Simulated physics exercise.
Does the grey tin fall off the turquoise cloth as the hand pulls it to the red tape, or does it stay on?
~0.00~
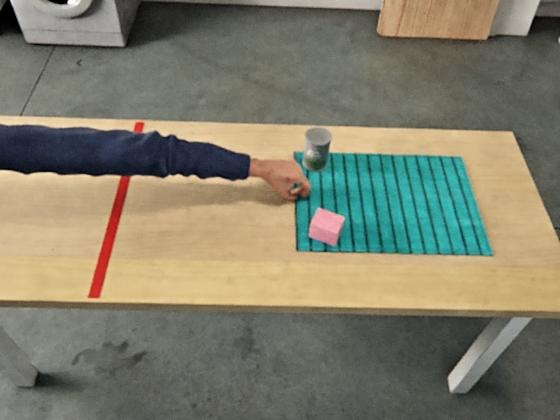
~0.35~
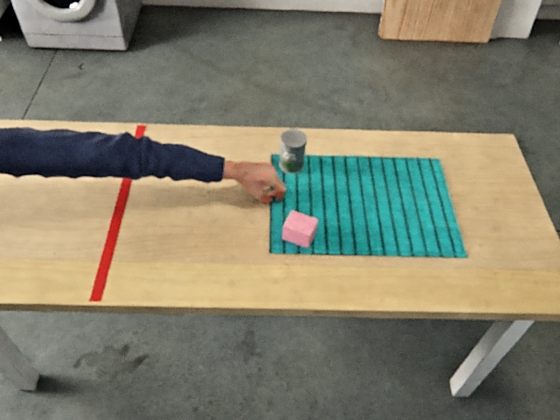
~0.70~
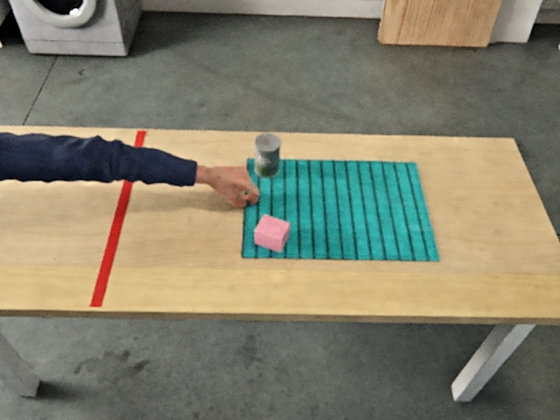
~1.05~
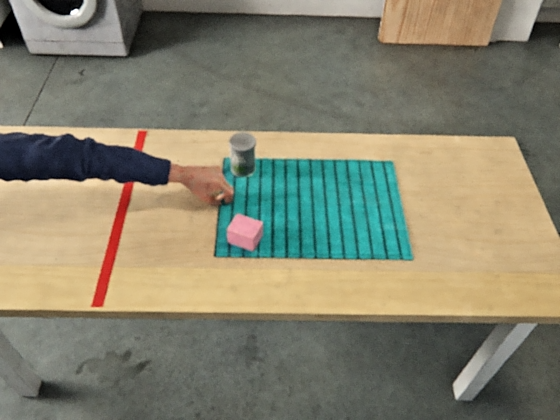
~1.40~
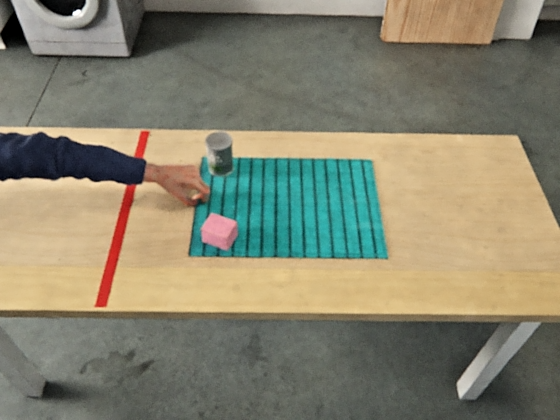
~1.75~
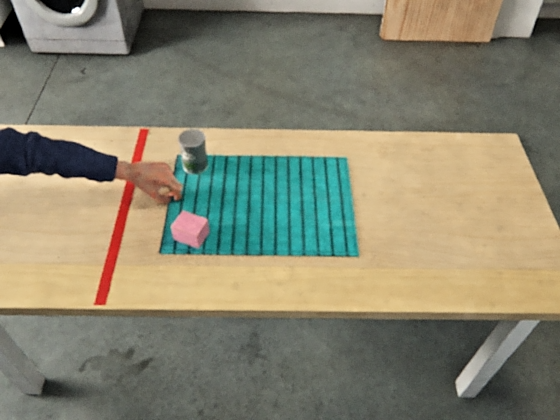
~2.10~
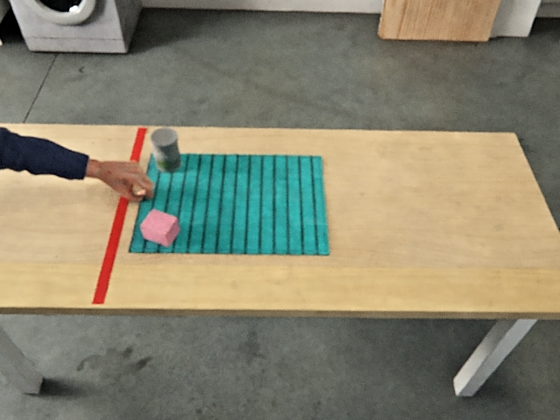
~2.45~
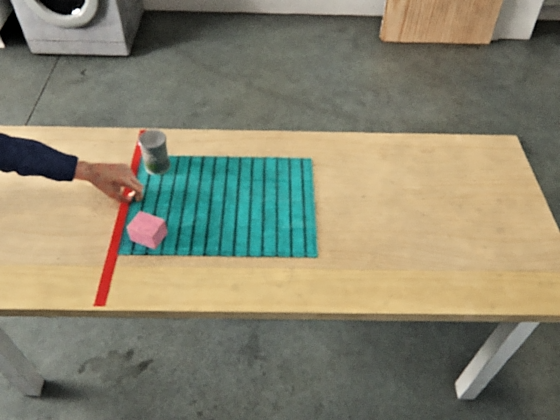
The grey tin stays on the cloth, still upright when the edge reaches the red tape, and the pink block stays on too.
Turquoise cloth carrying a pink block and an upright grey tin, pulled left across a table by a hand to red tape.
